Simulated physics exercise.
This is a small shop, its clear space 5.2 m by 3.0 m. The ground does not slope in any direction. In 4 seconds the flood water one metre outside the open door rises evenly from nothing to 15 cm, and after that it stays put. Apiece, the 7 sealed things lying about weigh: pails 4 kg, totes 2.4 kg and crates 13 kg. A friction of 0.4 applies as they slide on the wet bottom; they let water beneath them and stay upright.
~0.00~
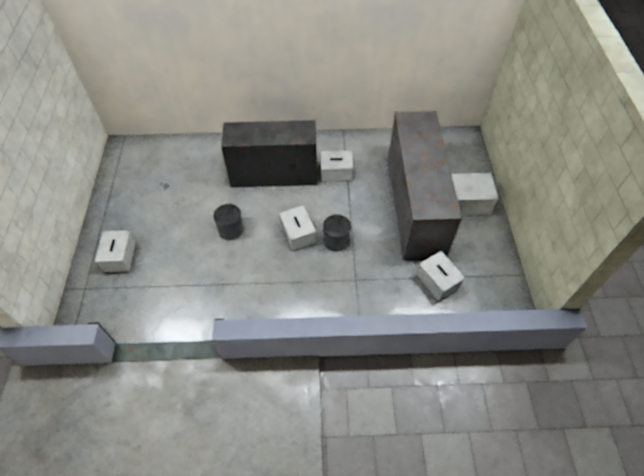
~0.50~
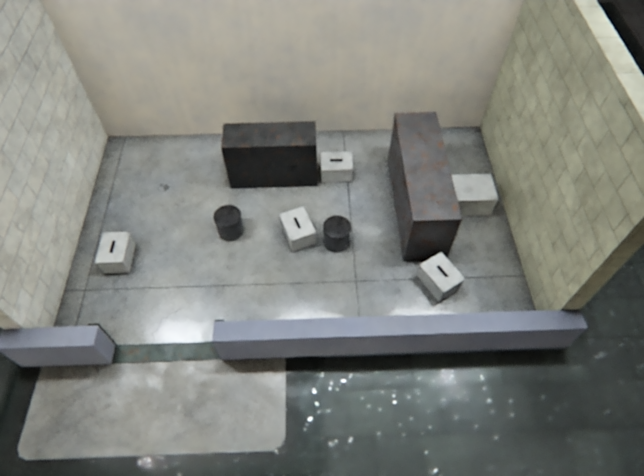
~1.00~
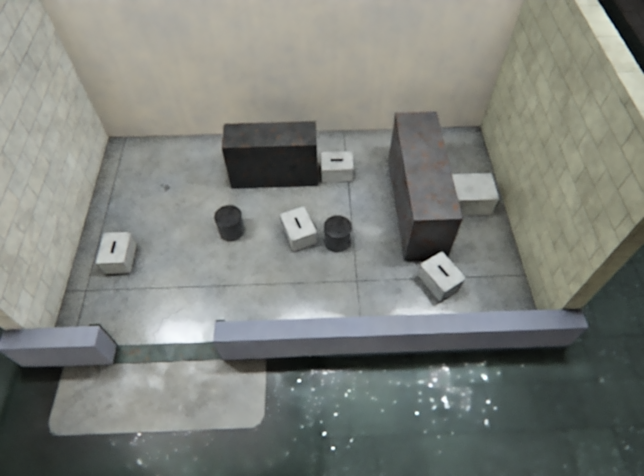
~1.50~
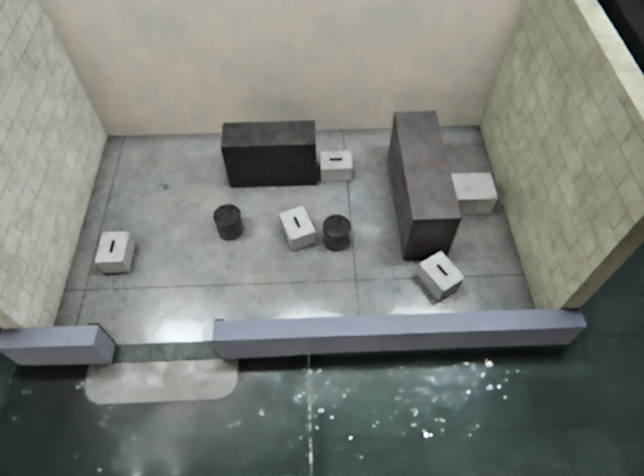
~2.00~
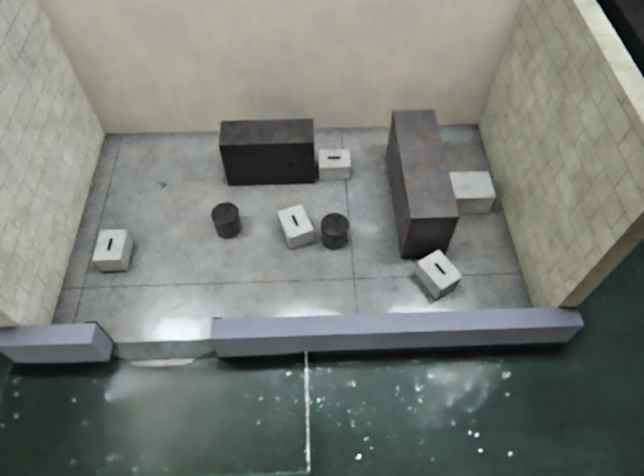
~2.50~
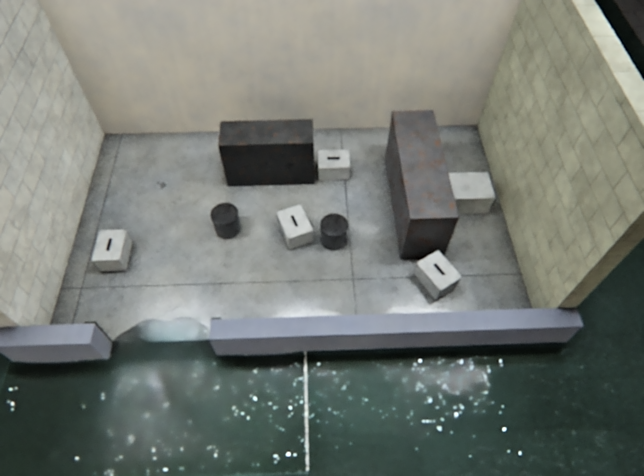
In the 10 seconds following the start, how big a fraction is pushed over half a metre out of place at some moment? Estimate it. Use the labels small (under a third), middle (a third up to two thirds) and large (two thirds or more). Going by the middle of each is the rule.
Middle.
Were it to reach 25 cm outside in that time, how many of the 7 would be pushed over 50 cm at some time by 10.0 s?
The count would be 5.
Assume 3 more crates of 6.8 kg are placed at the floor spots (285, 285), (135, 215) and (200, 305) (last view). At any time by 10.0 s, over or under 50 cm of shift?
Order as given - inside the limit, above the limit, above the limit.
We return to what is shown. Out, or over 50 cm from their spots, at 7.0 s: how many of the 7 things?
By then the count is 3.
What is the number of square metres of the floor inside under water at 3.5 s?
Near 1.5 m2 in all.
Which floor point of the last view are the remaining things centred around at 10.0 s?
It sits at about (345, 219).
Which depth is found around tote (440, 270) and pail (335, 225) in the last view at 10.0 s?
Depths: Near 1 cm, then near 4 cm.
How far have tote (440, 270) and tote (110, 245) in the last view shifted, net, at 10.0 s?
In that order: 0 cm, 200 cm.
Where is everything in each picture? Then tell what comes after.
The first frame shows a pail at (337, 226), on the bottom; a pail at (227, 215) rests on the ground; water covers 0.0 m2; 0 of 7 have shifted.
The second frame shows a pail at (337, 227) rests on the ground; a pail at (227, 216) rests on the ground; water covers 0.0 m2; 0 of 7 have shifted.
The third frame shows a pail at (338, 226), on the bottom; a pail at (228, 216) rests on the ground; 0.0 m2 under water; 0 of 7 have shifted.
The fourth frame shows a pail at (337, 226) rests on the ground; a pail at (227, 215) rests on the ground; water covers 0.0 m2; 0 of 7 have shifted.
The fifth frame shows a pail at (335, 224) rests on the ground; a pail at (225, 213), on the bottom; water covers 0.0 m2; 0 of 7 have shifted.
The sixth frame shows a pail at (334, 225) rests on the ground; a pail at (224, 214), on the bottom; 0.2 m2 under water; 0 of 7 have shifted.
After 3.5 s 0 of 7 are over 50 cm from their spots; 0 afloat.
After 4.5 s 0 of 7 are over 50 cm from their spots; 0 afloat.
After 7.0 s 3 of 7 are over 50 cm from their spots; 2 afloat.
After 10.0 s 3 of 7 are over 50 cm from their spots, and 3 have been at some point; 3 afloat.
